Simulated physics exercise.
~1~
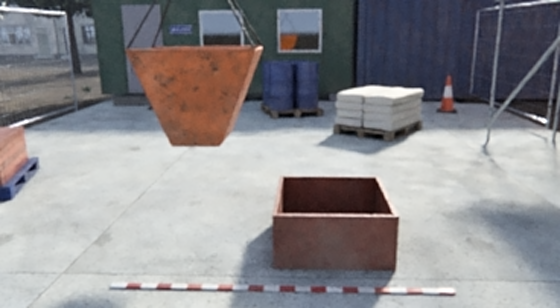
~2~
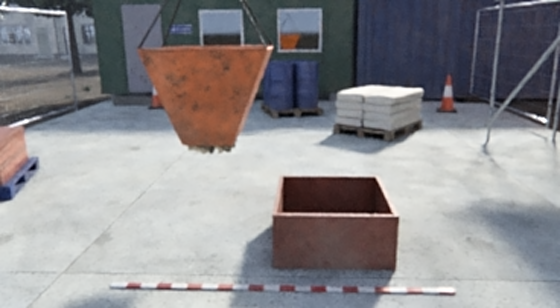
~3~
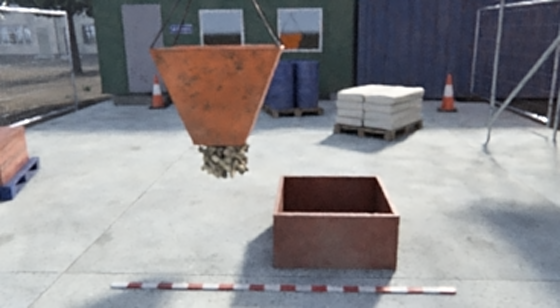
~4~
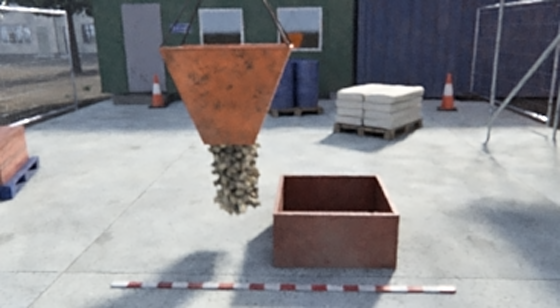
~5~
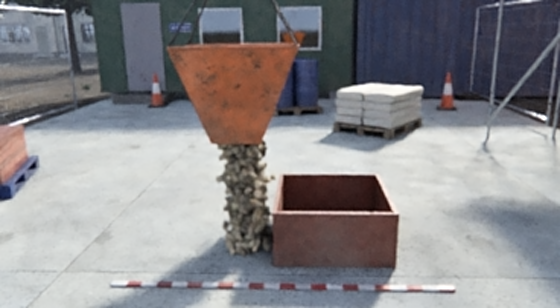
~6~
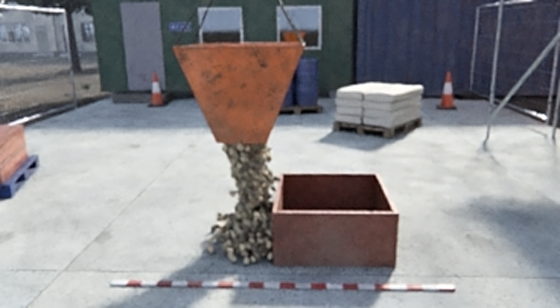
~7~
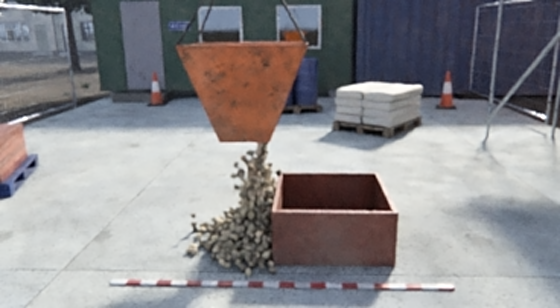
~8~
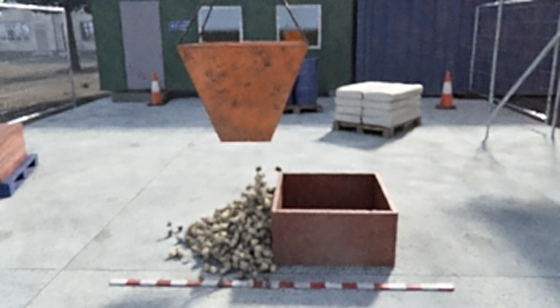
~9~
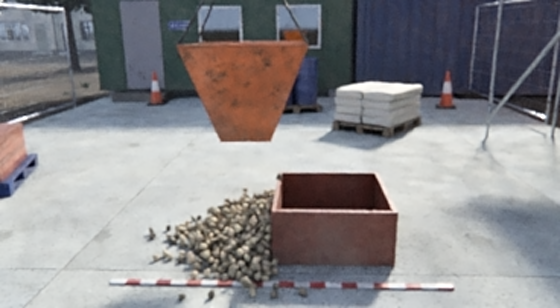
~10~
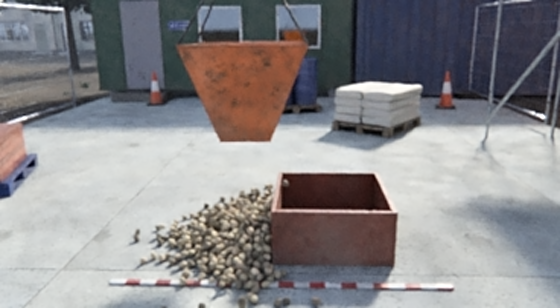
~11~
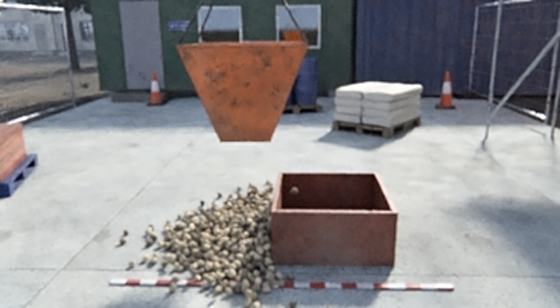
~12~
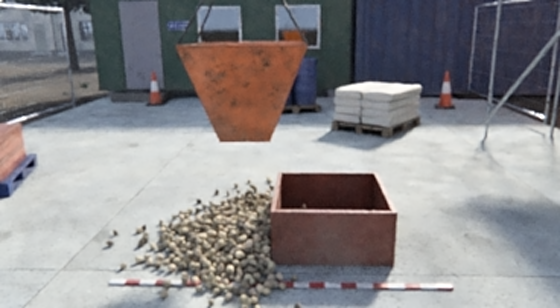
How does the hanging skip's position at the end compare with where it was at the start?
At the end the skip hangs a little further to the right than at the start, at about the same height.
